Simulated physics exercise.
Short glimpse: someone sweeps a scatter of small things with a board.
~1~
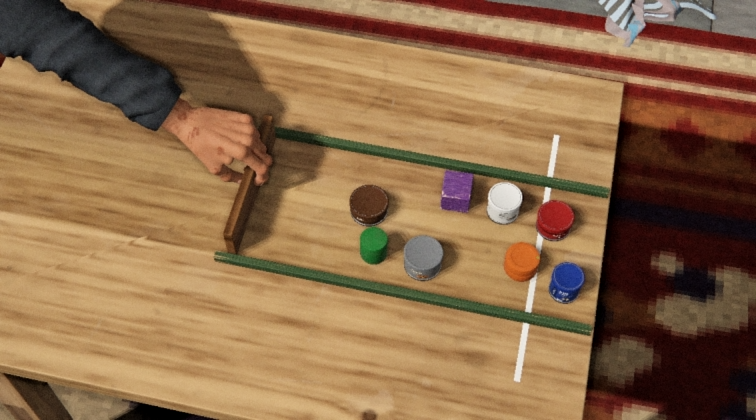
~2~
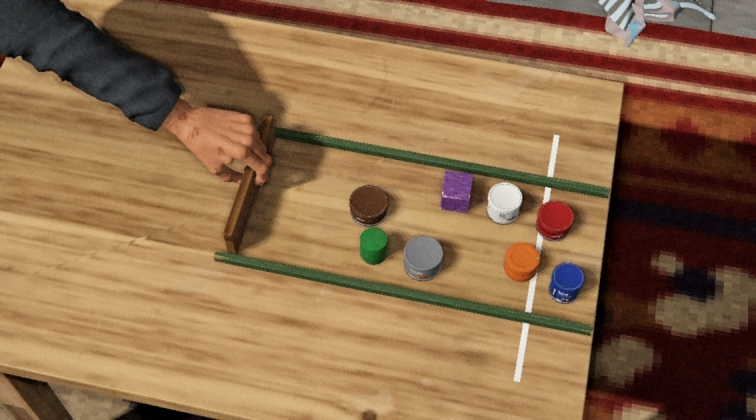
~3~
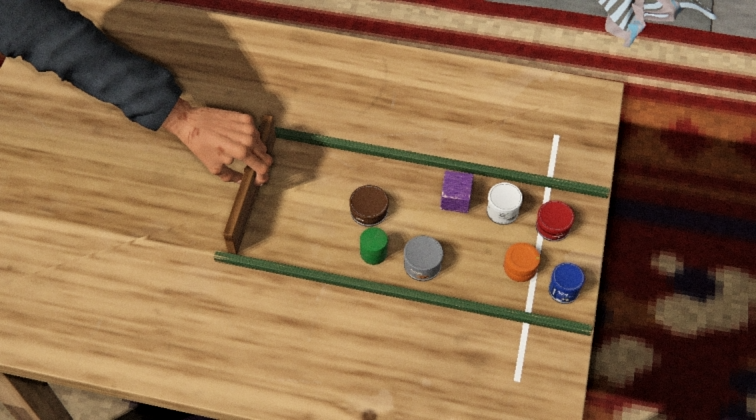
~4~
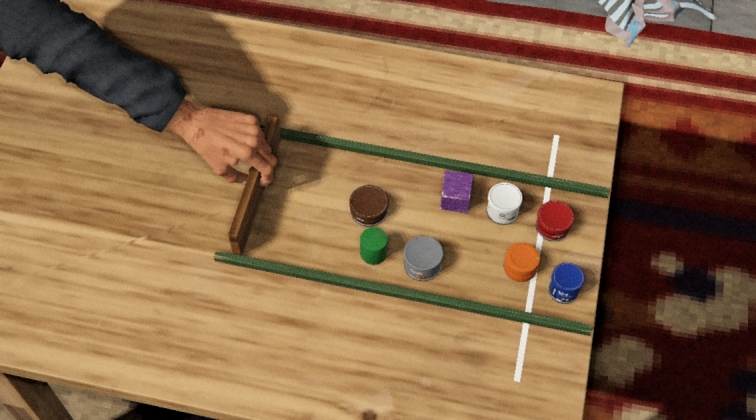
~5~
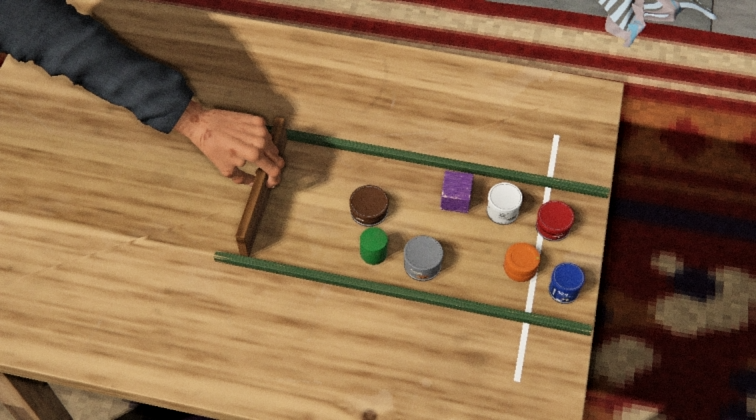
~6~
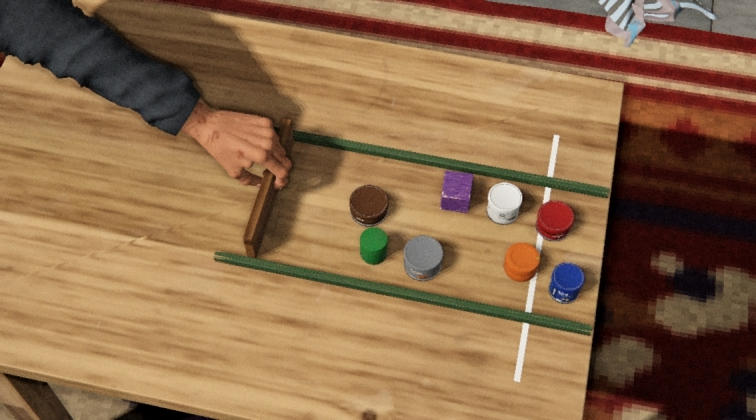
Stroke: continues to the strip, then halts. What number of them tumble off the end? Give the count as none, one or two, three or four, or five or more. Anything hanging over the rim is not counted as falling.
The count is one or two.
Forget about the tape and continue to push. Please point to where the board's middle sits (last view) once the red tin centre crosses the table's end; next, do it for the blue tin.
When the red tin crosses, the middle is near (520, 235); when the blue tin crosses, near (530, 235).
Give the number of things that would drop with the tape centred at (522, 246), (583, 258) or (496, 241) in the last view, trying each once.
The counts come to 0, then 5, then 0.
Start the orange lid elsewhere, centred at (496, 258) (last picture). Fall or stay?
From that position it keeps its spot.
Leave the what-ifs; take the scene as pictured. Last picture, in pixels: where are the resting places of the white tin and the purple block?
One ends up near (590, 220) and the other near (559, 210).
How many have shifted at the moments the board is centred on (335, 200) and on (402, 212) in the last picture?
It comes to 0 for the first spot, 3 for the other.
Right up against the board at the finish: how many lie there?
That makes 3.
Soon after, none off yet; blue tin at rest near (566, 284); red tin at rest near (555, 221); orange lid at rest near (522, 262).
In the end, the number that fall off is one or two; gone, red tin and blue tin.
